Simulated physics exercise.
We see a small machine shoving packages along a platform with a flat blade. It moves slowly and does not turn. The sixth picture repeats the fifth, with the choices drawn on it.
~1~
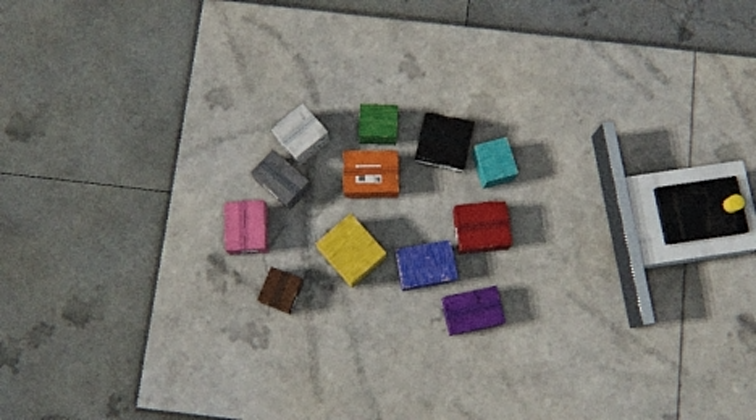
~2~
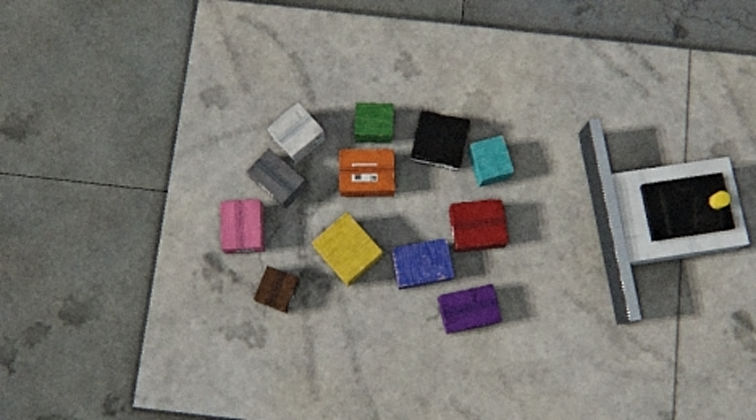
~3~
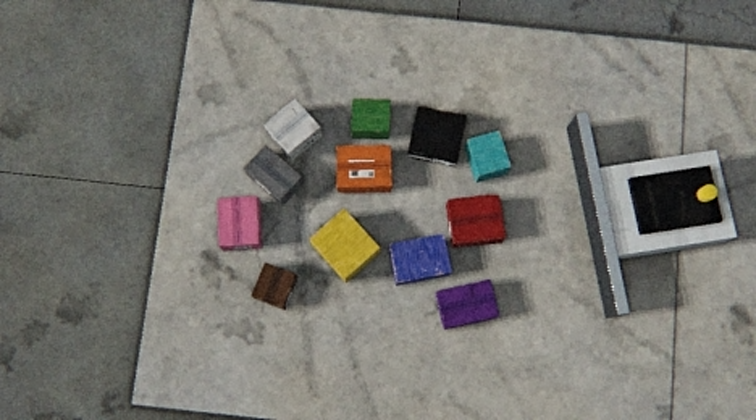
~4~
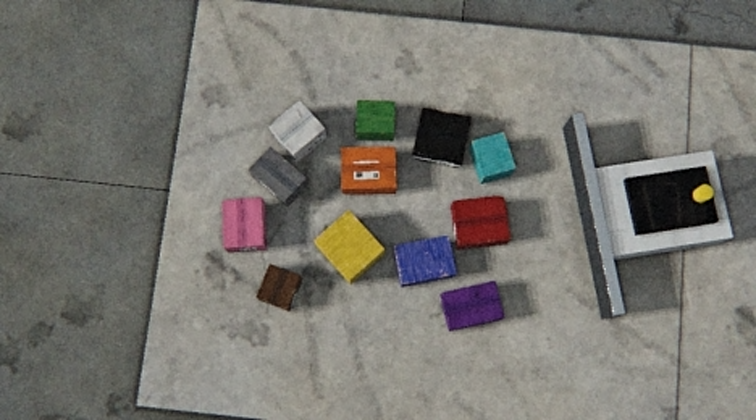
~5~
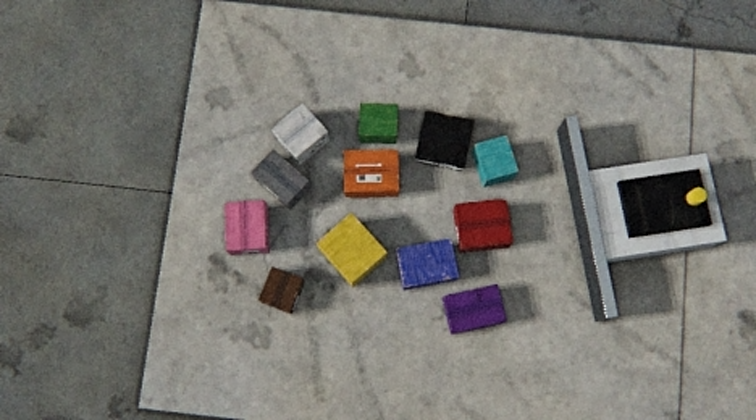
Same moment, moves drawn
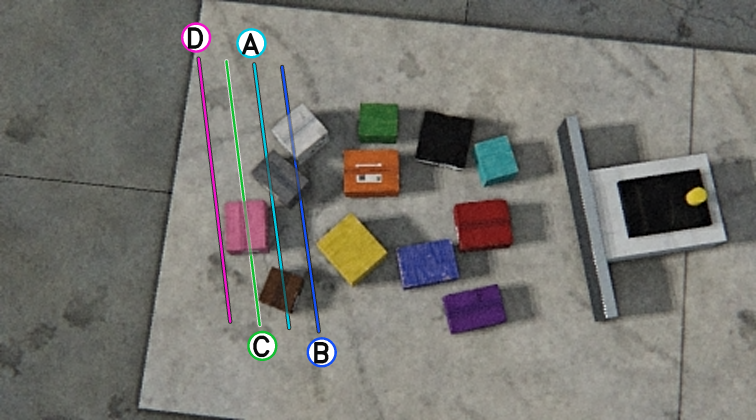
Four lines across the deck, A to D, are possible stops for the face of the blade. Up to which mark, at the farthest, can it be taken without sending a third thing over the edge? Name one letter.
The farthest such stop is A.
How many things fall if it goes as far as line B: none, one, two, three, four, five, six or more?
By then, none.
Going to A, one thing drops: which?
The grey parcel.
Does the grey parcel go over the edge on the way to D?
Yes.
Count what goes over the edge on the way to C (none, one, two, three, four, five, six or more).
In all, three.
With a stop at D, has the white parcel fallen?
Yes.
On the marked copy, A at (271, 192); B at (300, 195); C at (242, 189); D at (214, 186).
Following A. Soon after the start, robot (542, 192); green crate (358, 116); purple box (455, 309).
Later, robot (427, 180); pink parcel (232, 235); grey parcel (243, 186).
In the end, robot (338, 171); grey parcel over the edge; pink parcel (166, 238); one fallen.
As for the rest, B is within the limit but short; C drops three; D drops six.
